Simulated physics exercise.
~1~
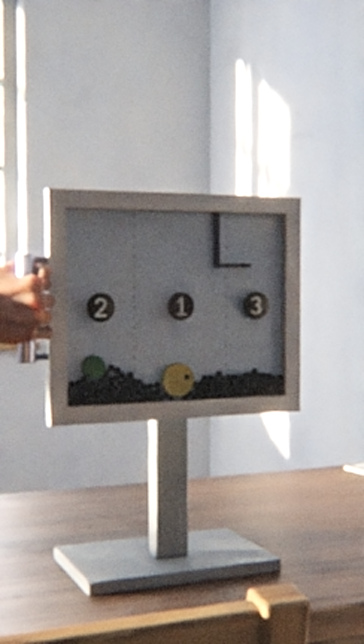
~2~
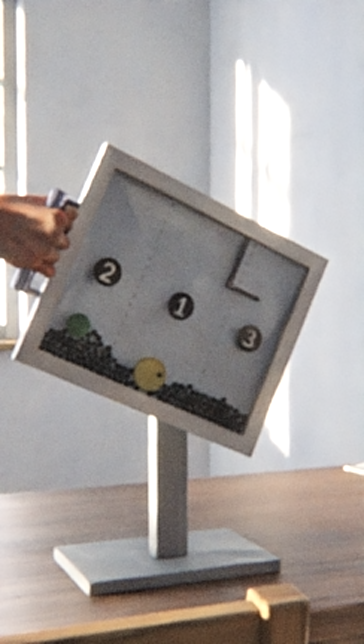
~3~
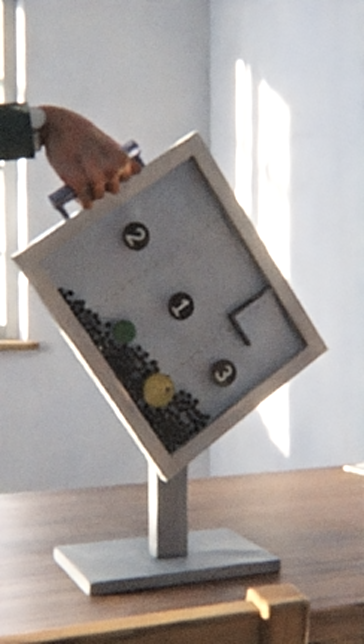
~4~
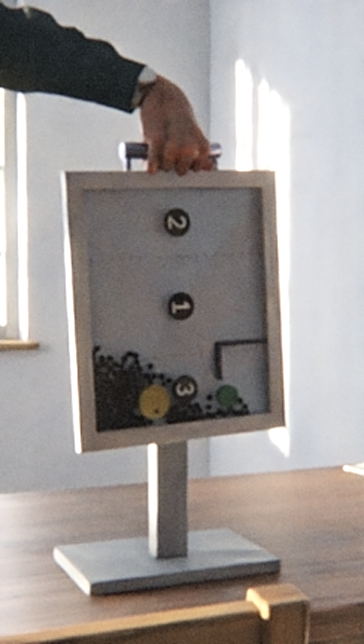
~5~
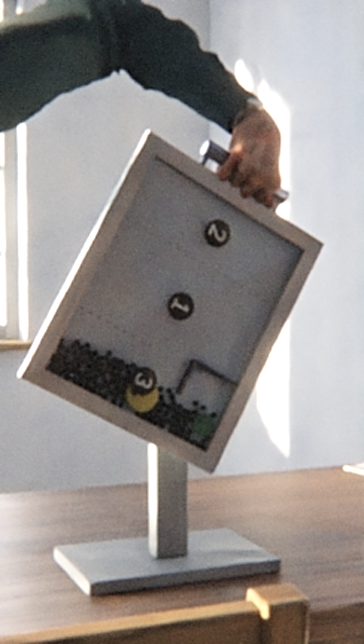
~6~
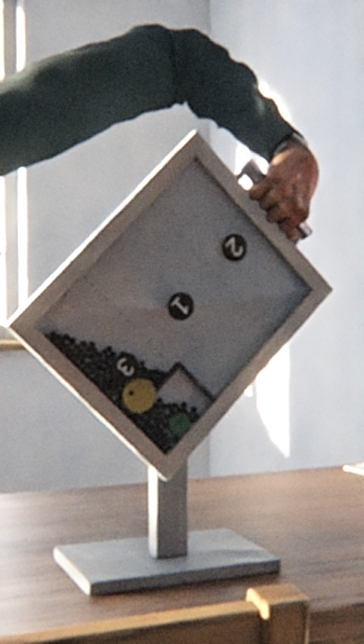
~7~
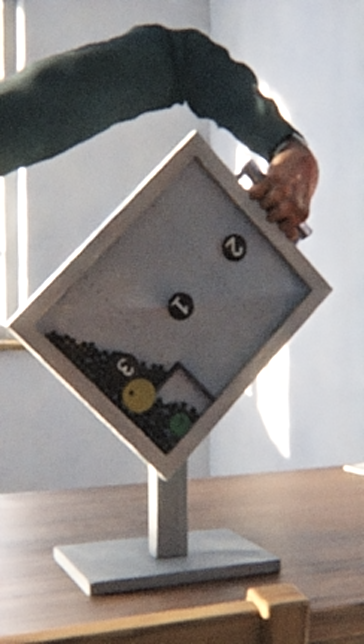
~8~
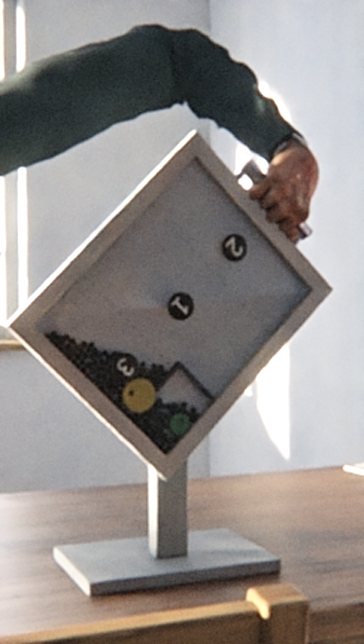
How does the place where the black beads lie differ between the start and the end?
At the start the beads lay along the bottom of the upright box, beneath all three numbers. At the end they were further left overall, heaped along the lower left side of the tilted box down to its bottom corner, around the number three.
